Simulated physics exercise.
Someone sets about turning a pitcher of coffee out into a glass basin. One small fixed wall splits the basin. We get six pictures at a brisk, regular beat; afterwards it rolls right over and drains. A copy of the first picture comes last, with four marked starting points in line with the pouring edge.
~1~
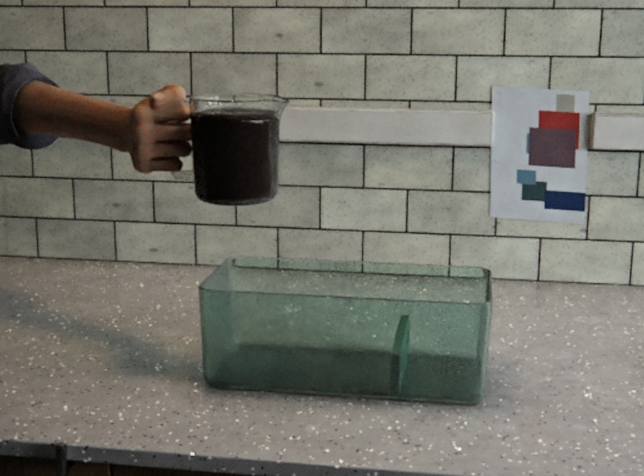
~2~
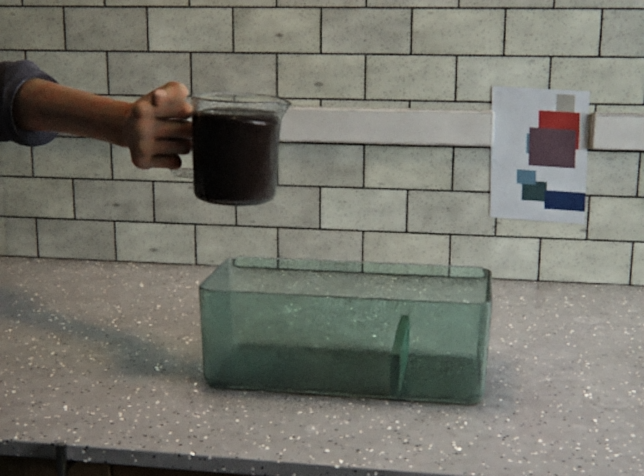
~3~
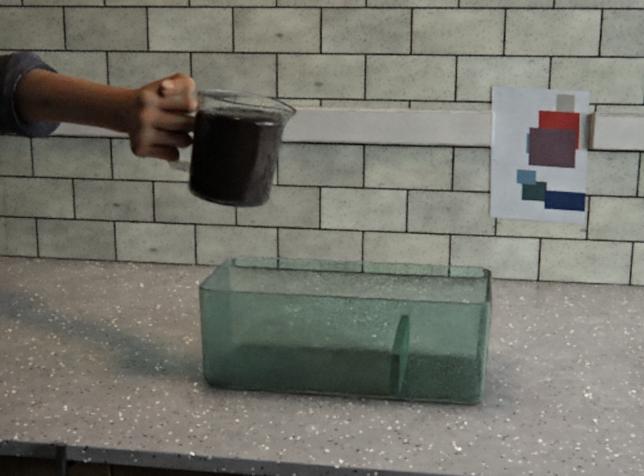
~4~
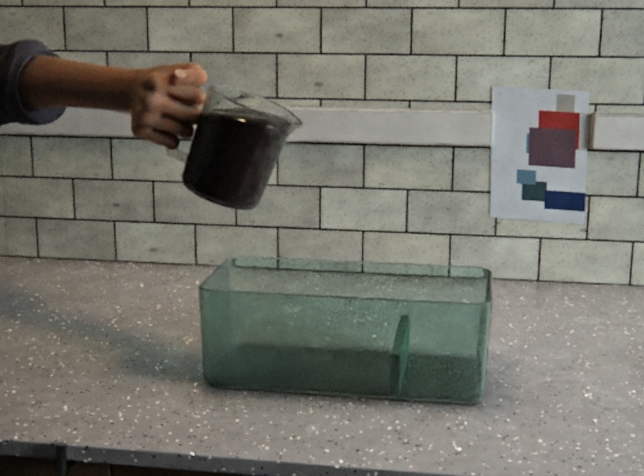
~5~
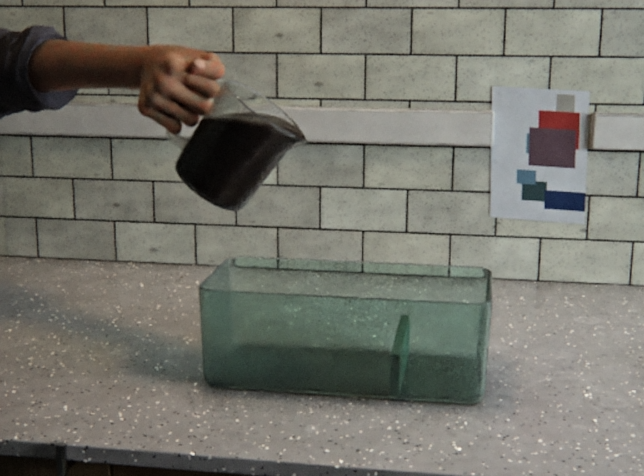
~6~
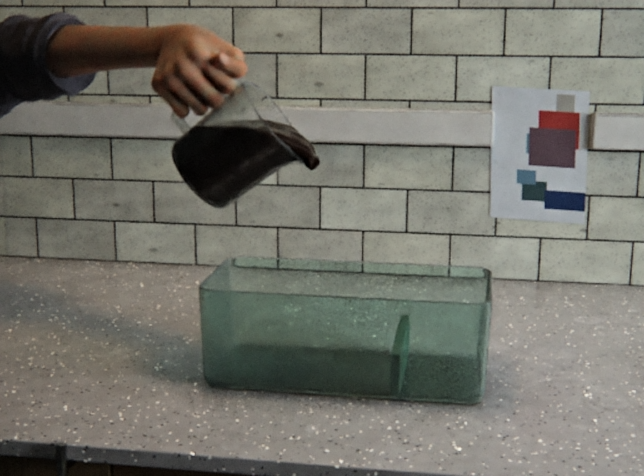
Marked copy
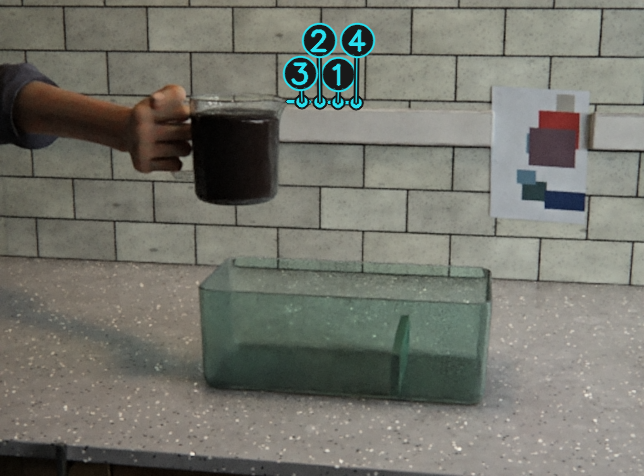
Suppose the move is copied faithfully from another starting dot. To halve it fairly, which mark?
4.
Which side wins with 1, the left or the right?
The left one.
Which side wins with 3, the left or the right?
More ends on the left.
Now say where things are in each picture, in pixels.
Upright, lip at (287, 101); basin from (205, 383) to (484, 402); top of the wall at (401, 333); nothing has left yet, in the first frame.
Tipped about 2°, lip at (289, 103); nothing has left yet, in the second frame.
Tipped about 10°, lip at (295, 111); nothing has left yet, in the third frame.
Tipped about 21°, lip at (301, 124); nothing has left yet, in the fourth frame.
Tipped about 35°, lip at (305, 141); nothing has left yet, in the fifth frame.
Tipped about 52°, lip at (304, 161); coffee is over the lip, down to (311, 167), in the sixth frame.
On the marked copy, 1 at (337, 102); 2 at (319, 102); 3 at (301, 101); 4 at (356, 102).
With 1, about 74 % ends left of the wall and 20 % right of it; 6 % is lost outside.
With 2, about 87 % ends left of the wall and 7 % right of it; 6 % is lost outside.
With 3, about 90 % ends left of the wall and 5 % right of it; 5 % is lost outside.
With 4, about 50 % ends left of the wall and 46 % right of it; 4 % is lost outside.
